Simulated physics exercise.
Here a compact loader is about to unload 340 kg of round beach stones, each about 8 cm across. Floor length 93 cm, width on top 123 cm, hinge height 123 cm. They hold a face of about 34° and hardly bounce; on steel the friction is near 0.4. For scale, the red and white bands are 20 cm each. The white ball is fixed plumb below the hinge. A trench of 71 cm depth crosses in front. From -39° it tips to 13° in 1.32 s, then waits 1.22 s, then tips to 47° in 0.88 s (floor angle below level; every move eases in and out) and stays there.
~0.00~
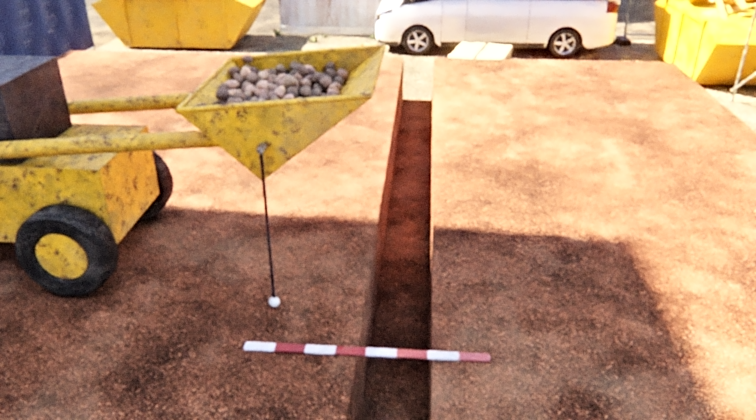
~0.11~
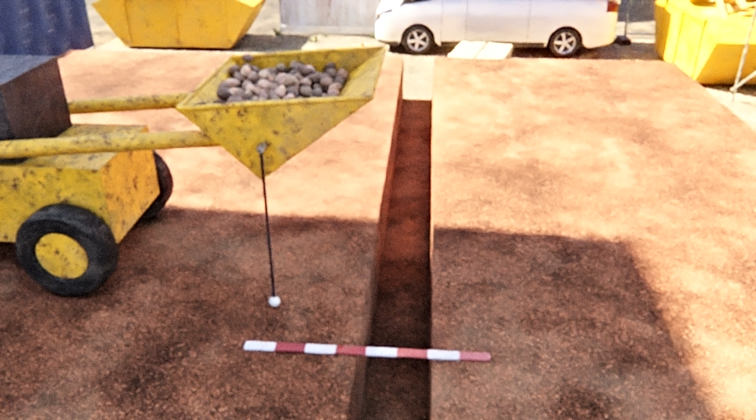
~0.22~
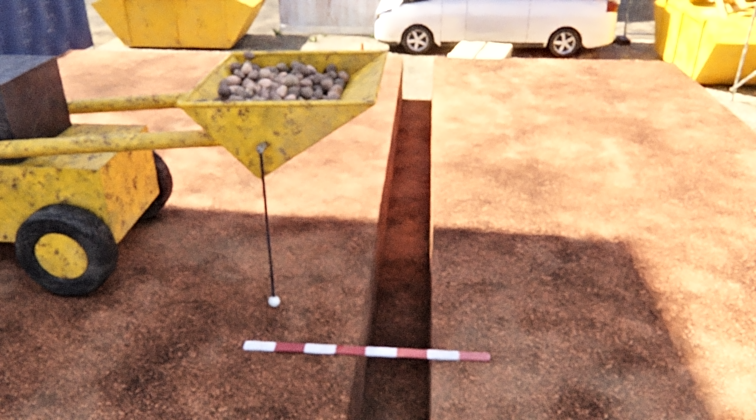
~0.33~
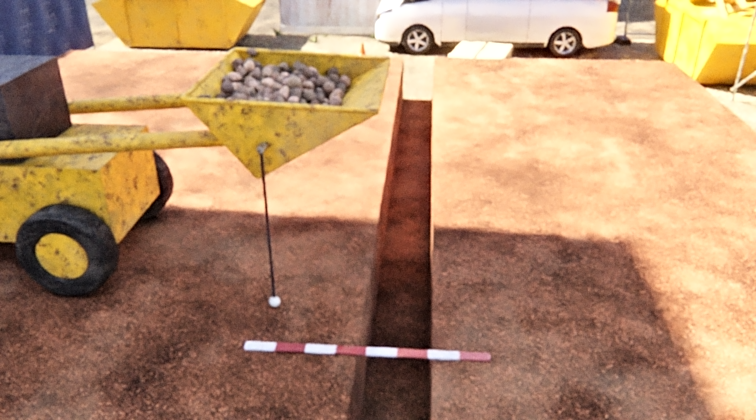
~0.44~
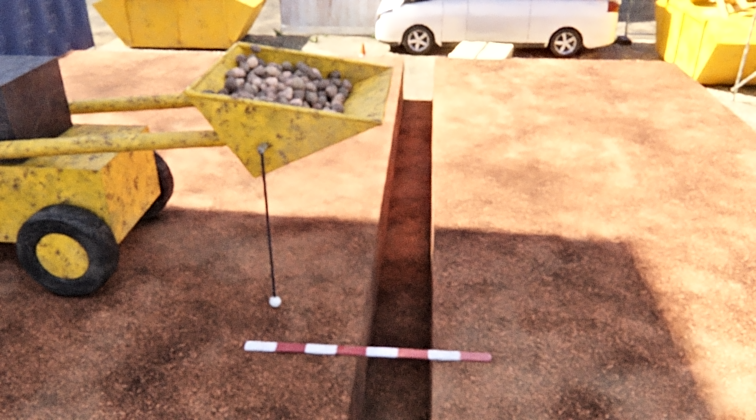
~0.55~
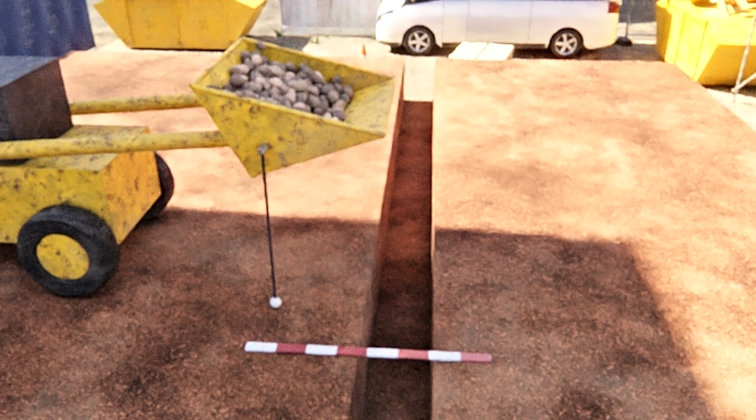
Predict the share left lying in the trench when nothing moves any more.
Some 80 per cent of it.
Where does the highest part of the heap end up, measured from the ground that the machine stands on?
Some 12 cm above that level.
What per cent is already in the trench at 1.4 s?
About 0 per cent by then.
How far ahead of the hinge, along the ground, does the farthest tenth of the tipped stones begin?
About 140 cm.
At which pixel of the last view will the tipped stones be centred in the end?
Their middle is at about (410, 322).
After 1.0 s the floor is at 5°; 100 % in the bucket; the foremost stones are at (338, 144).
After 1.4 s the floor is at 13°; 100 % in the bucket; the foremost stones are at (376, 145).
After 3.9 s the floor is at 47°; 0 % in the bucket, 81 % in the trench, 19 % past the trench; the foremost stones are at (567, 270).
After 6.6 s the floor is at 47°; 0 % in the bucket, 81 % in the trench, 19 % past the trench; the foremost stones are at (567, 270).
